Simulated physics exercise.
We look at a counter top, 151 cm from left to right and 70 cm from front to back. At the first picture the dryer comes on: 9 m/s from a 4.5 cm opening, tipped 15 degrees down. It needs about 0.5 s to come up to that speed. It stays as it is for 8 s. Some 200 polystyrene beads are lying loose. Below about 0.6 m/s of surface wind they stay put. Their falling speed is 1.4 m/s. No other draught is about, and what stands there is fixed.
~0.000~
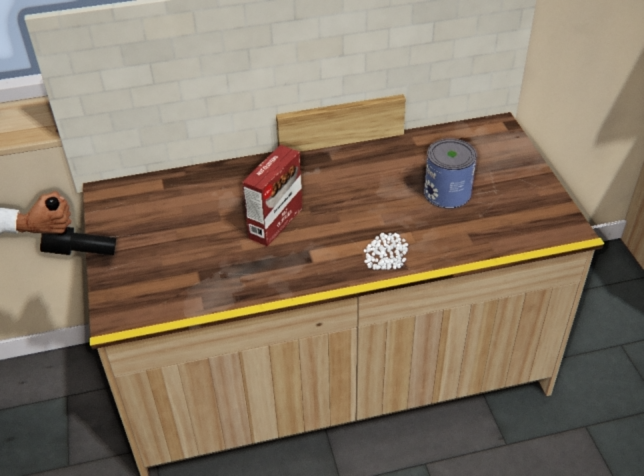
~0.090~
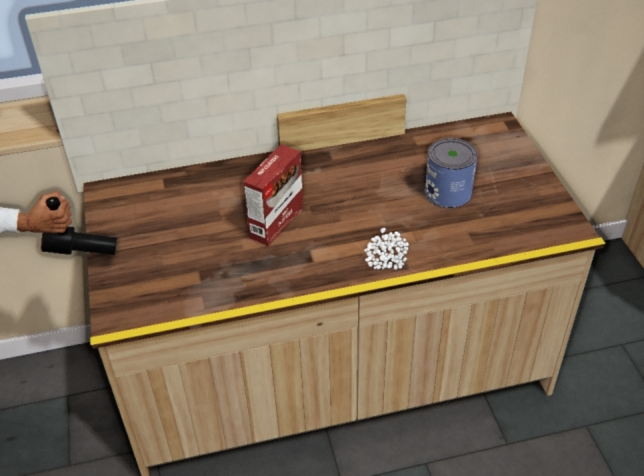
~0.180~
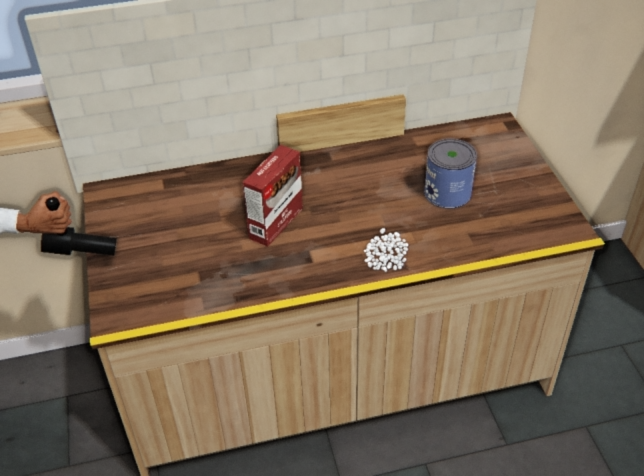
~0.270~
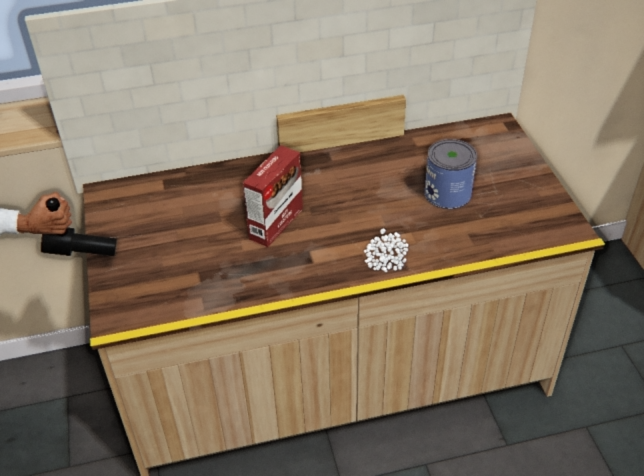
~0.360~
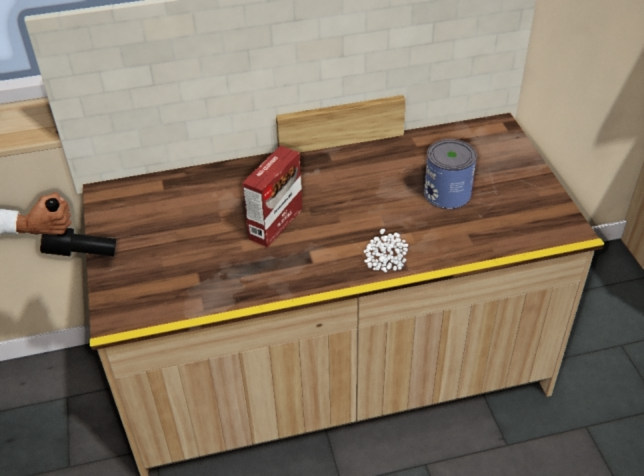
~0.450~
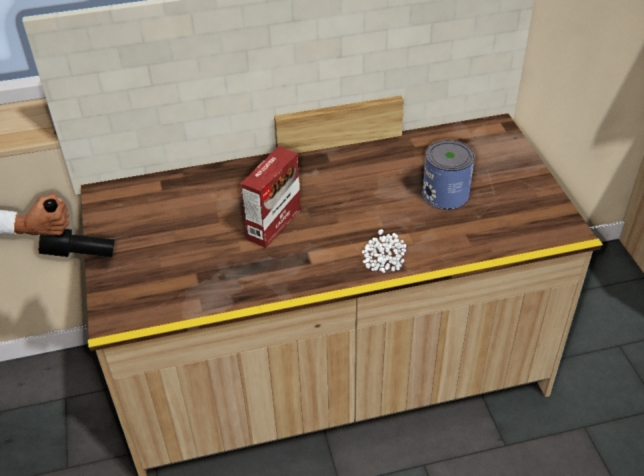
A wooden counter with a dark plank top and a yellow front edge stands against a pale brick-tiled wall above grey floor tiles, seen from above at an angle. At the left a hand holds a black dryer, while a red carton, a light wooden board, a blue tin and a loose cluster of white beads sit on top. Nothing visibly moves except the view, which shifts very slightly.
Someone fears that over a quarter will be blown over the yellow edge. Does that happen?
As for a quarter going over the yellow edge: Yes.
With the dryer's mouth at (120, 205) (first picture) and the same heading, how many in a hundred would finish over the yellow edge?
In that case some 0 per cent.
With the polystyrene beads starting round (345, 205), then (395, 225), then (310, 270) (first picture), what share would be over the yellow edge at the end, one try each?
In that order: 0 %, 0 %, 80 %.
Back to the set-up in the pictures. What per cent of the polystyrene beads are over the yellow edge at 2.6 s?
Near 40 %.
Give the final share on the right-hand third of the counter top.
Some 0 per cent.
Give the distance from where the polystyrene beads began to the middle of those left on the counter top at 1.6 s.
About 55 cm.
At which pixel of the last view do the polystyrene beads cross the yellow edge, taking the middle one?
Around (481, 269).
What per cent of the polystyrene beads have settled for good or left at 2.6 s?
Some 100 per cent.
After 1.6 s the count stands so, 43 % are over the yellow edge; the middle of those still in play is near (536, 195).
After 2.6 s the count stands so, 43 % are over the yellow edge.
After 4.4 s the count stands so, 43 % are over the yellow edge.
After 8.0 s, at the end, 43 % are over the yellow edge.
